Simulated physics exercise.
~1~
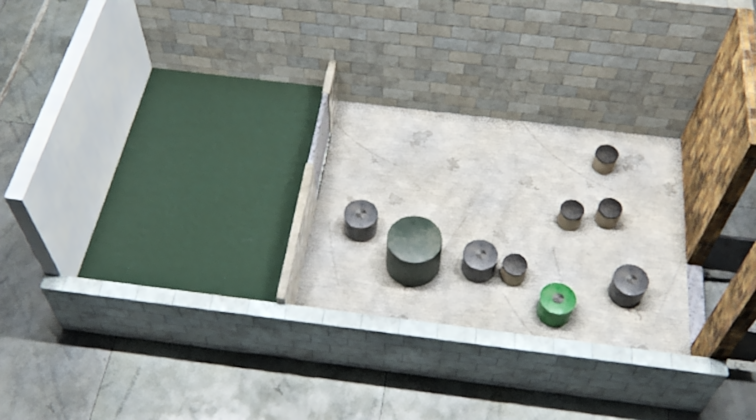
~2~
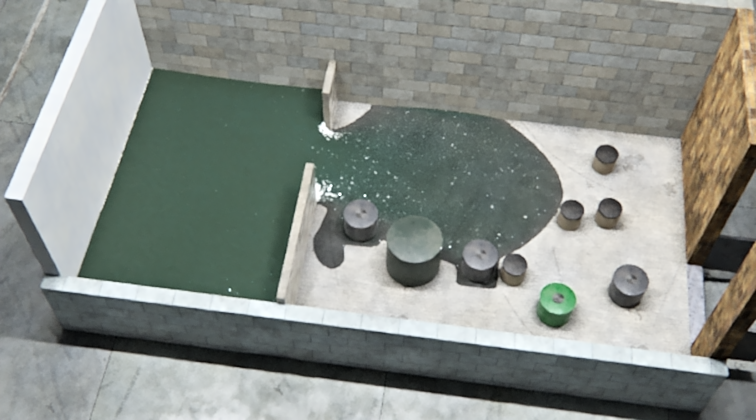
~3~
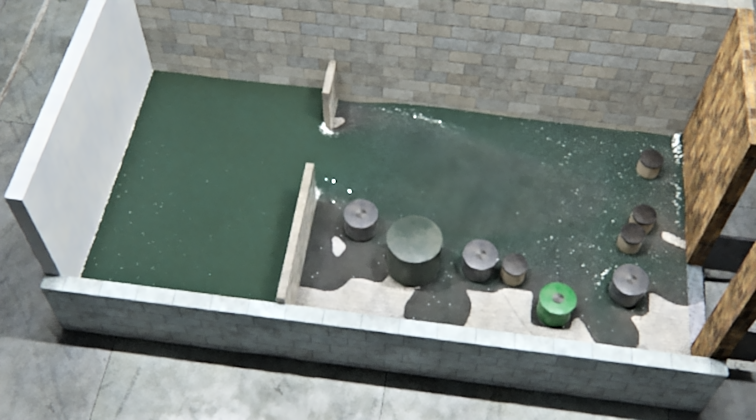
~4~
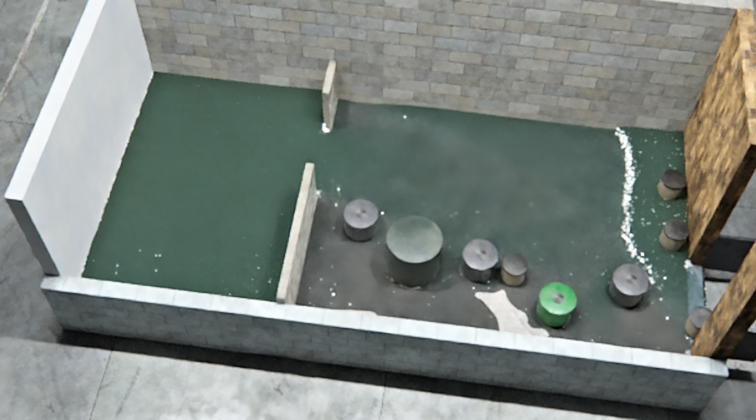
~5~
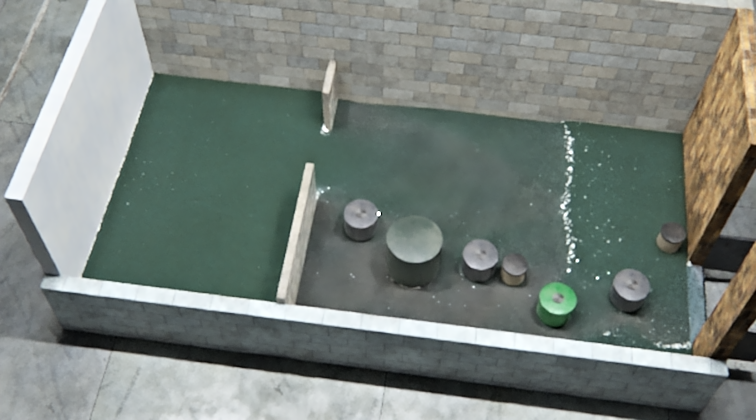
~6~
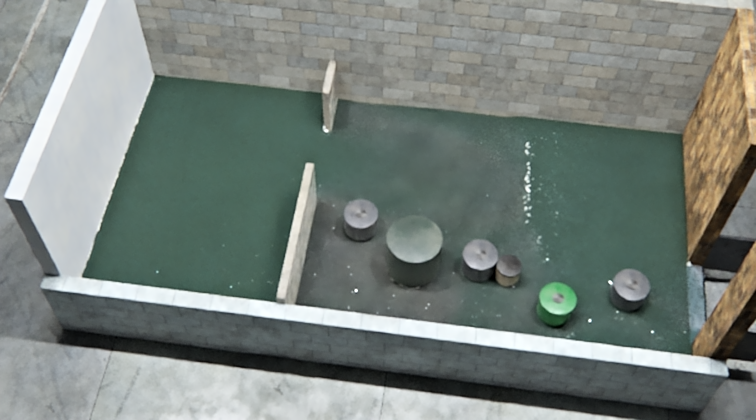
Dark green water burst through a gap in the dividing wall and spread across the pale floor of the right-hand room, carrying three small pails rightward and out of sight one after another, while the green tub stayed put in the flooded room.
